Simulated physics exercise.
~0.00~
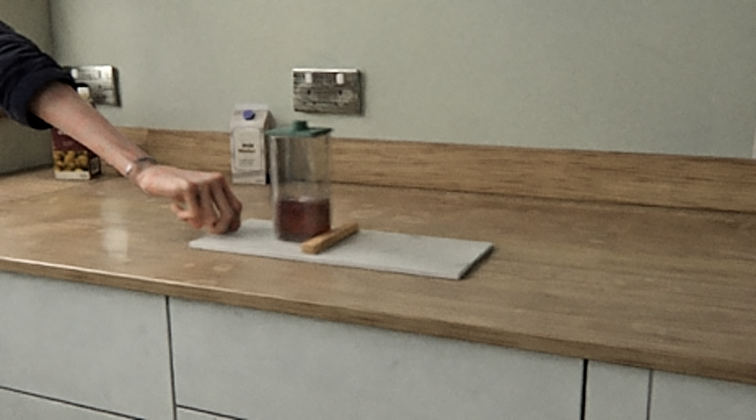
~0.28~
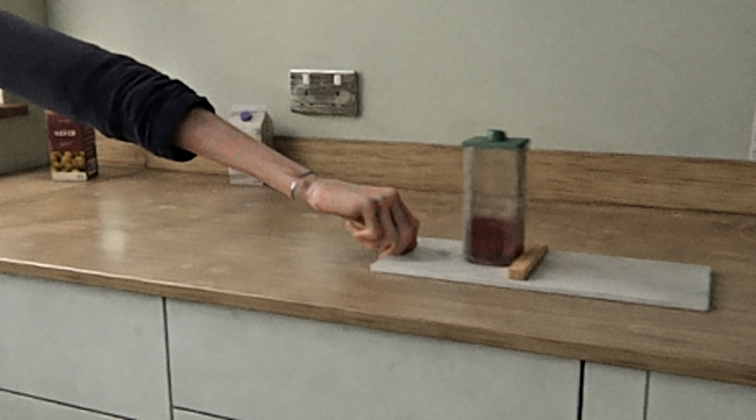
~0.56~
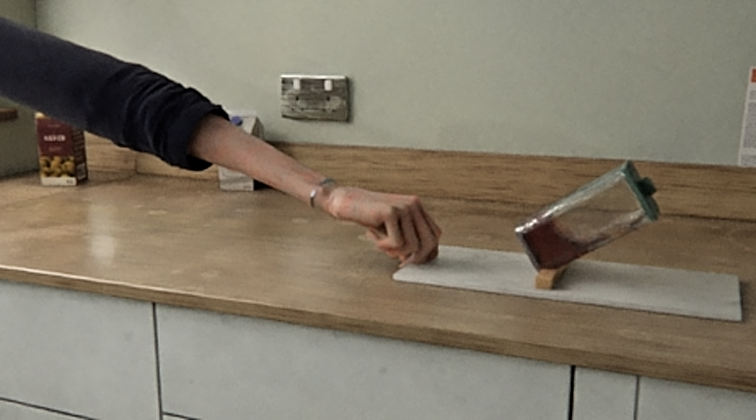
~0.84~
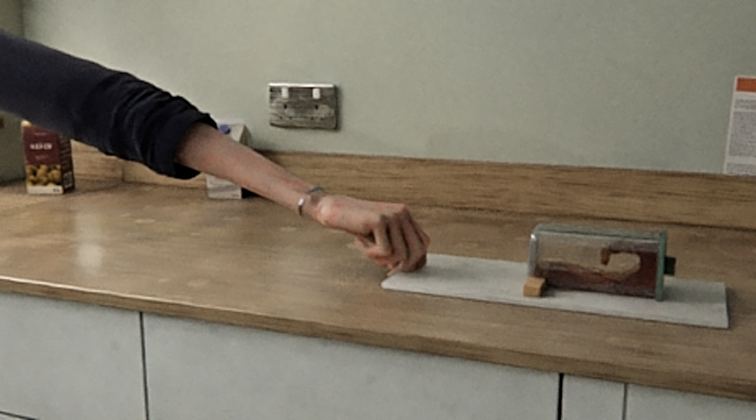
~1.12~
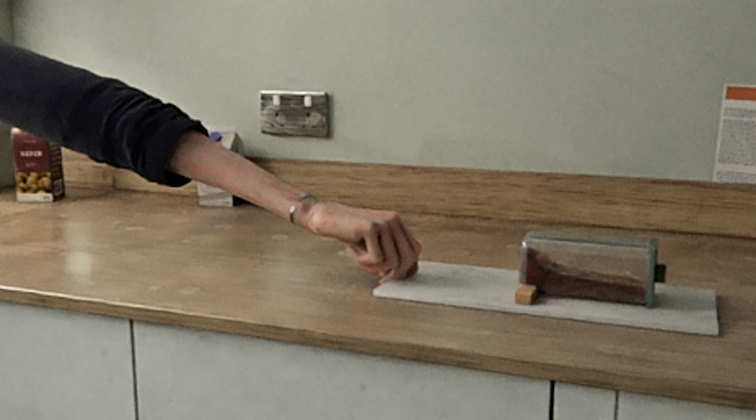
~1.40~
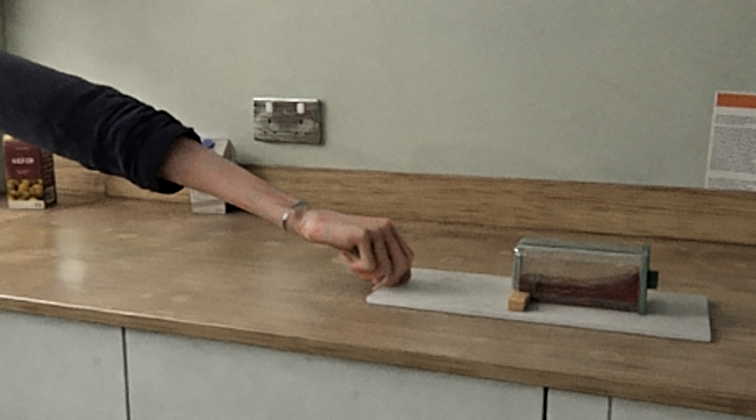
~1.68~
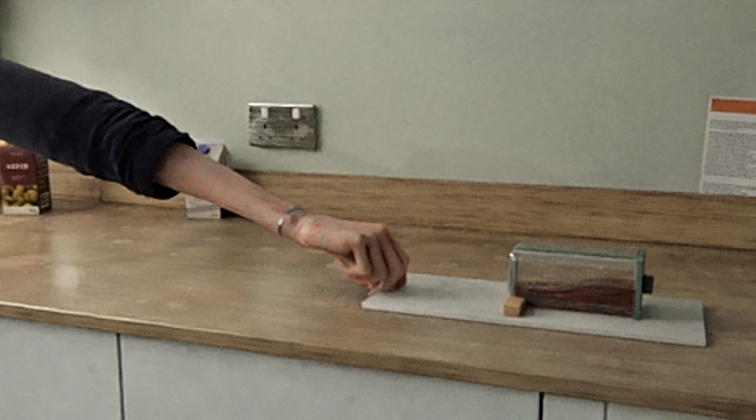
A bare forearm in a pushed-up dark sleeve reaches in from the left over a wooden kitchen counter, seen from the front and slightly above. The hand holds the end of a pale board carrying an upright, clear square bottle with a green cap, partly filled with reddish-brown tea, beside a small wooden strip. The hand slides the board to the right, then stops. The bottle tips rightward over the strip, its tea sloshing, and lands on its side. The tea settles along the bottle, which stays lying with its cap pointing right.
